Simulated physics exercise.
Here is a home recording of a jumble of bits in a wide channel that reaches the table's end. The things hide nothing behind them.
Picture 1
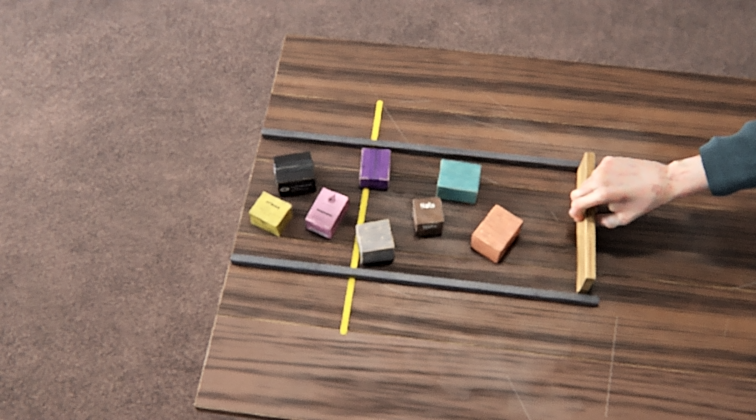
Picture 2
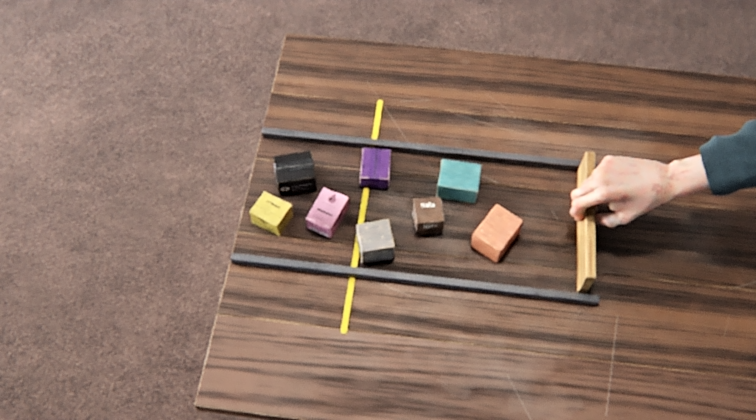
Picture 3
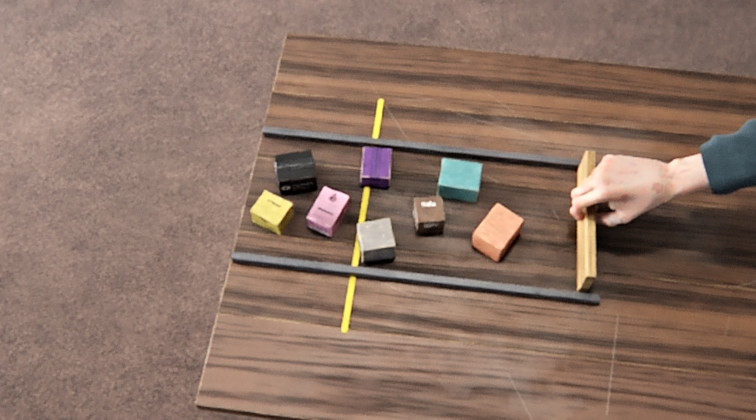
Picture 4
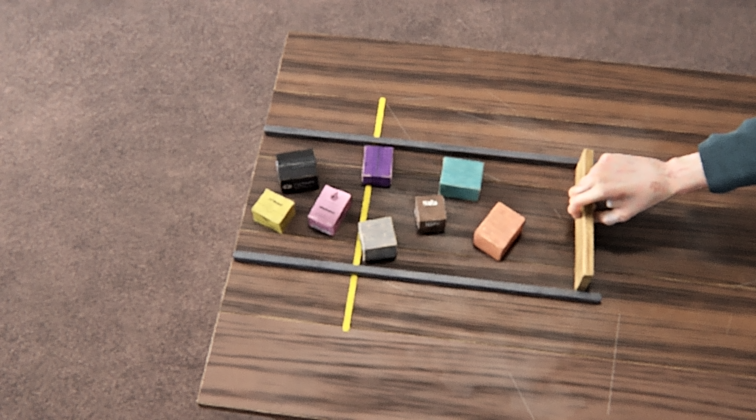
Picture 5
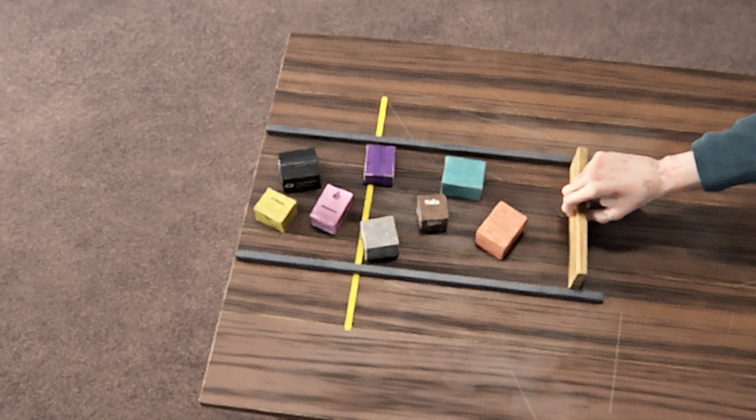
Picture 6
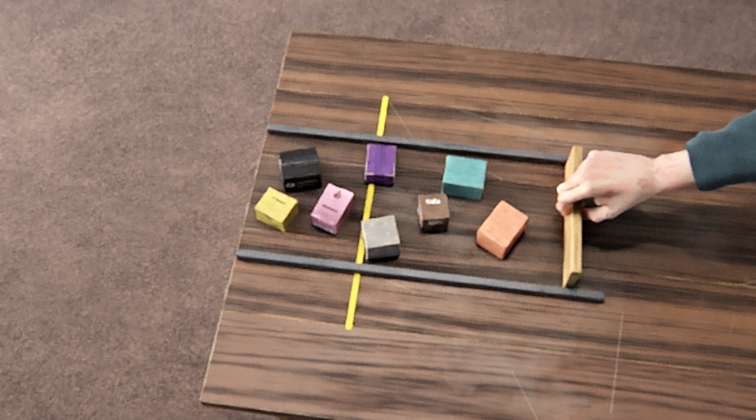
A hand holding a wooden board shifts it slightly left between dark rails, while eight coloured blocks sit untouched on the table.
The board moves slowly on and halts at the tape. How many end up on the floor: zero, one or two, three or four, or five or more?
Looks like not a single one goes over the edge.
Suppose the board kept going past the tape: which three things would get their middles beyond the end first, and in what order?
First the yellow box, then the black box, then the pink box.
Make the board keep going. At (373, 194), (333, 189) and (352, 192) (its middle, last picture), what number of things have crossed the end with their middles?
0, 2 and 1.
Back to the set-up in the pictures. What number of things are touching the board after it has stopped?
It ends up touching 2.
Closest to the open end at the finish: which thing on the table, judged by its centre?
It's the yellow box.
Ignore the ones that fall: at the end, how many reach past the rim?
Overhanging ones - 1.
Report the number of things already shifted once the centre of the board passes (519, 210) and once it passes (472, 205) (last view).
1 and 3.
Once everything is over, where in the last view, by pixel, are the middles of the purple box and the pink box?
Purple box: (322, 158); pink box: (292, 204).
Early on, none off yet; yellow box at rest near (277, 210); black box at rest near (301, 169); pink box at rest near (333, 209).
Finally, the number that fall off is zero.
